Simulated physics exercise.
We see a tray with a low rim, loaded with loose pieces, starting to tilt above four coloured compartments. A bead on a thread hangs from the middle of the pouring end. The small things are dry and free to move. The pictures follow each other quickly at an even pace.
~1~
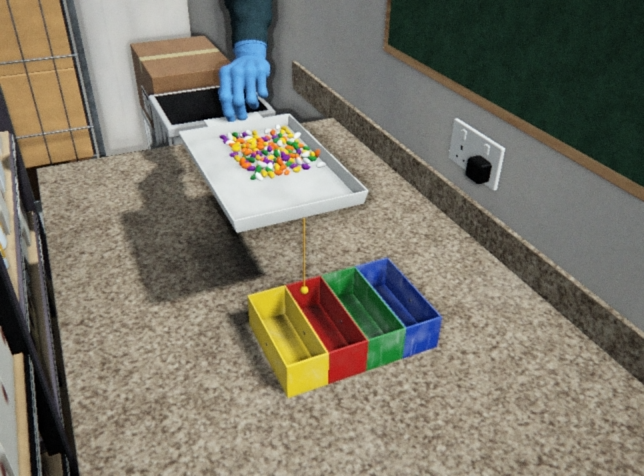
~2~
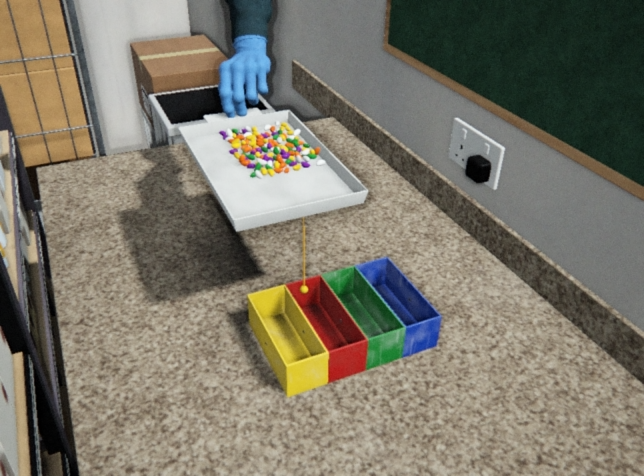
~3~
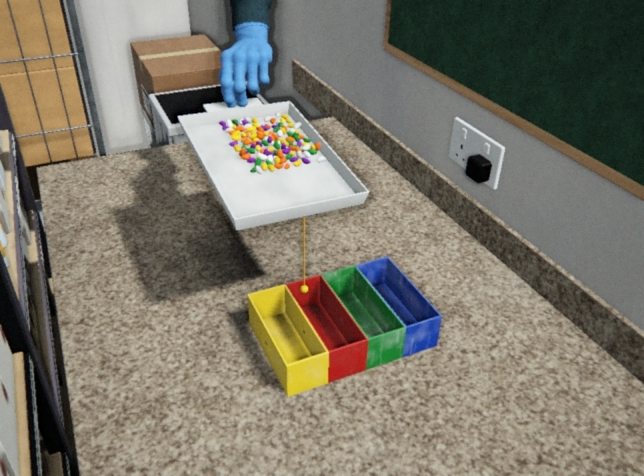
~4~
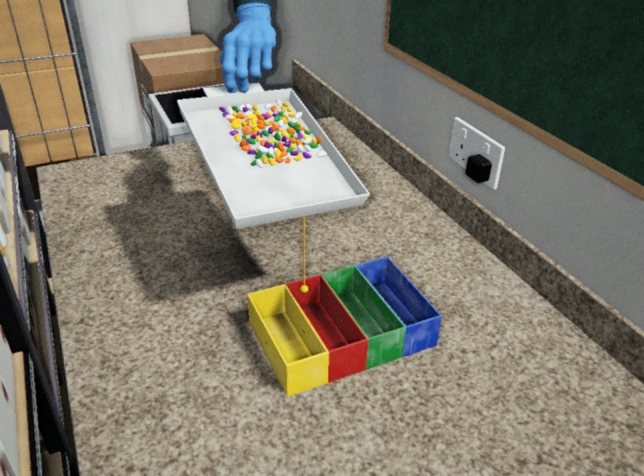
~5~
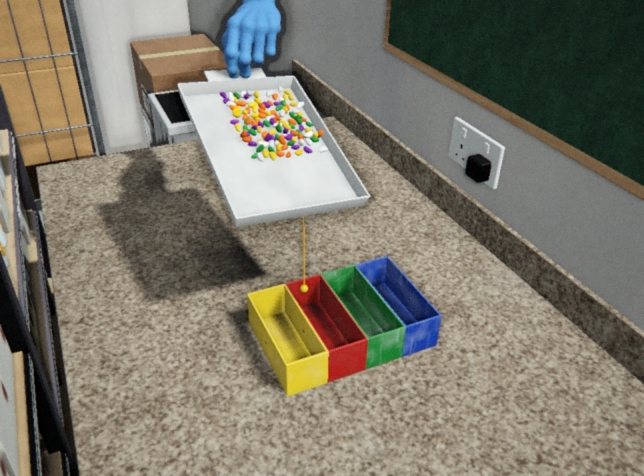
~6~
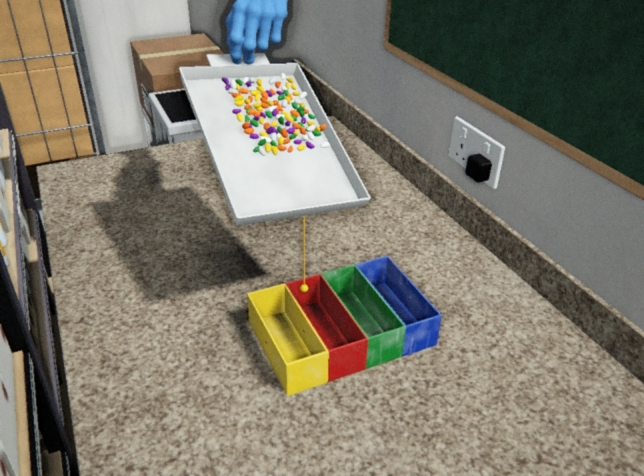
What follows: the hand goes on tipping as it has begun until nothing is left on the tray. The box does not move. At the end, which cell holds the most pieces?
The green one ends fullest.
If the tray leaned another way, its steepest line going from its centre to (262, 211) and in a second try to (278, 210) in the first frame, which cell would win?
One: The yellow one. Two: The yellow one.
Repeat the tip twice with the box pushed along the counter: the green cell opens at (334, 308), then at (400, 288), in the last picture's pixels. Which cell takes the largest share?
First the blue one, then the red one.
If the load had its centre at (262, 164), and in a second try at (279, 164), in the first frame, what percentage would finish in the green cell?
About 50 and 60 per cent.
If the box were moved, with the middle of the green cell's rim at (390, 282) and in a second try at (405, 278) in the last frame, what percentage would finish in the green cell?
First some 10, then 0 per cent.
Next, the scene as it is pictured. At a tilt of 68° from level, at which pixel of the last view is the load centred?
Roughly at (336, 195).
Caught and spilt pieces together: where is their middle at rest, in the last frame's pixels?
Near (362, 334).
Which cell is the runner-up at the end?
Next in line is the red one.
Shortly afterwards, tray tipped steeply; all but a few on the tray; a little falling or outside the box.
Next, tray tipped past a quarter turn; near a quarter on the tray; near a third in the green cell; a little in the red cell; a little in the blue cell; only a few in the yellow cell; near a quarter falling or outside the box.
Some moments later, tray tipped past a quarter turn; near half in the green cell; near a quarter in the red cell; a little in the blue cell; a little in the yellow cell; only a few falling or outside the box.
In the end, tray tipped past a quarter turn; near half in the green cell; near a quarter in the red cell; a little in the blue cell; a little in the yellow cell; only a few outside the box.
